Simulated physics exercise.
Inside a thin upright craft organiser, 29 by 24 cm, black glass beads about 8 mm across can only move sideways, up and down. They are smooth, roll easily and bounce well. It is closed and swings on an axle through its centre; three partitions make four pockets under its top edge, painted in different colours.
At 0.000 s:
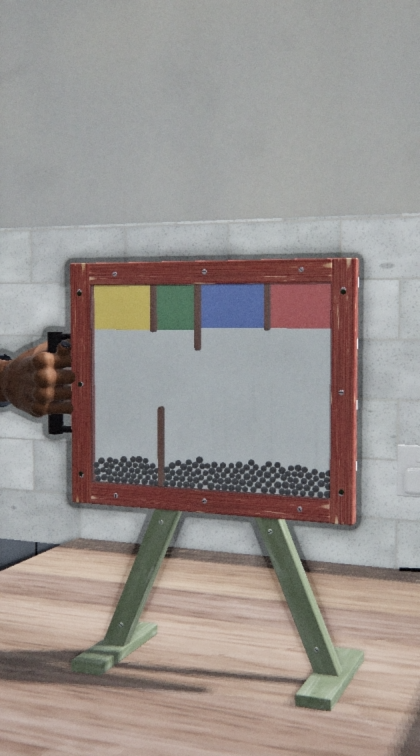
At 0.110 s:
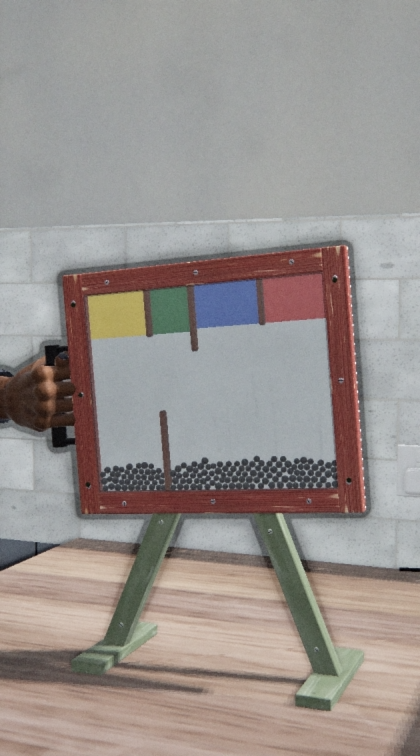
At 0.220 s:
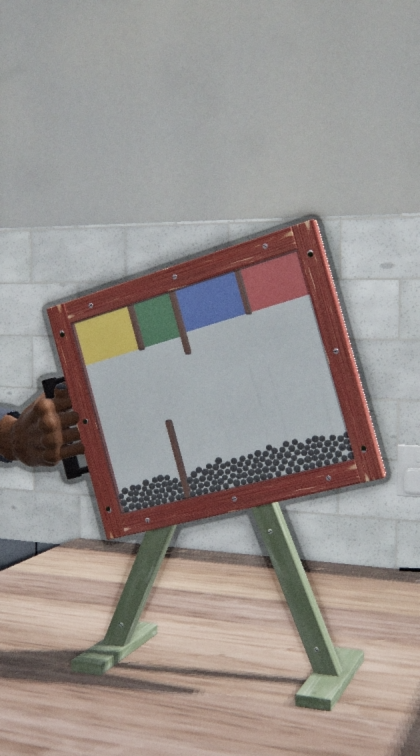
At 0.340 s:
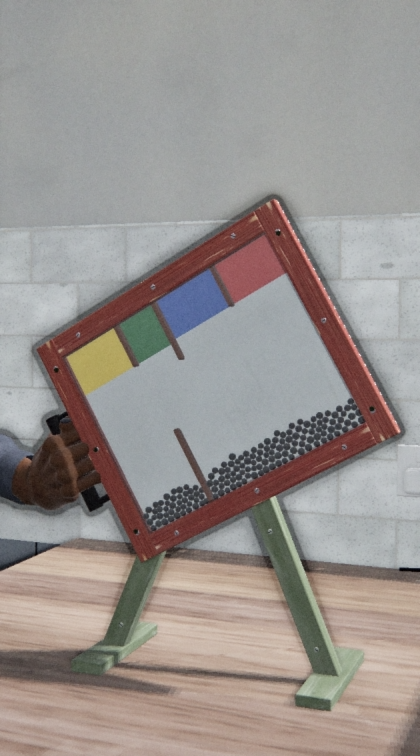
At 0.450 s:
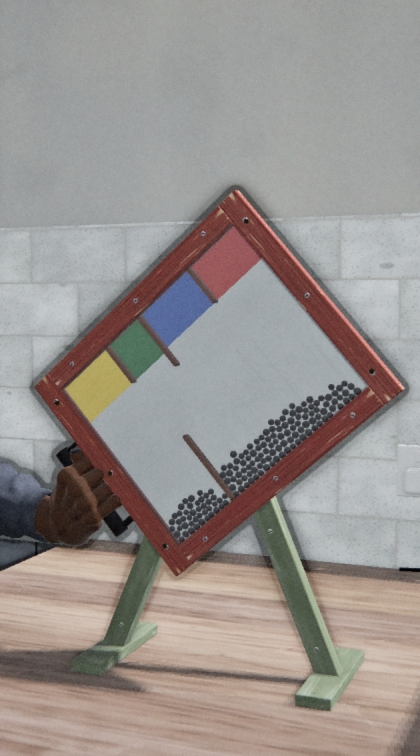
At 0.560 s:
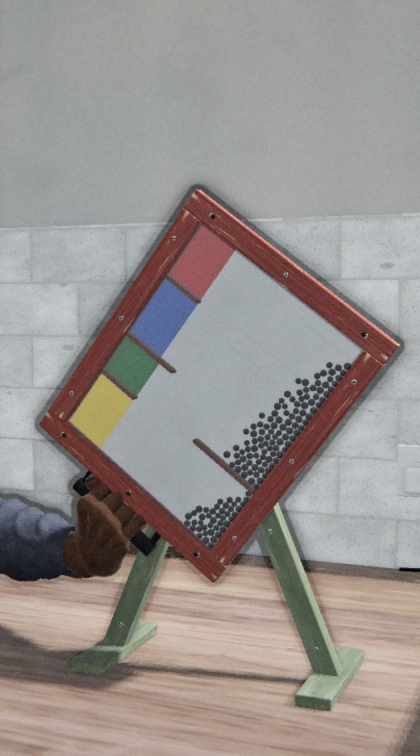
On a wooden table, a gloved hand turns a red-framed case of black beads anticlockwise.
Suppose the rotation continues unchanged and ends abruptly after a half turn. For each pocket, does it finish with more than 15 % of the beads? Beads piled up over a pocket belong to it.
Red no, green yes, blue no, yellow yes.
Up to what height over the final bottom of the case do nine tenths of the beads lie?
Roughly 7 cm.
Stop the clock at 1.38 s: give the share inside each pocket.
Red pocket: 0; green pocket: 10; blue pocket: 0; yellow pocket: 40.
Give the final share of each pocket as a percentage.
Red pocket: 0; green pocket: 30; blue pocket: 0; yellow pocket: 70.
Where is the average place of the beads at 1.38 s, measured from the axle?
About 4 cm right and 11 cm below.
After 0.97 s it has turned 97°, the beads' middle is 7 cm right of and 6 cm below the axle; inside pockets, nothing yet.
After 1.38 s it has turned 141°, the beads' middle is 4 cm right of and 11 cm below the axle; inside pockets, green 10 %, yellow 40 %.
After 1.81 s it has turned 180°, the beads' middle is 10 cm right of and 7 cm below the axle; inside pockets, green 20 %, yellow 45 %.
At rest by 2.8 s, red 0 %, green 30 %, blue 0 %, yellow 70 %.
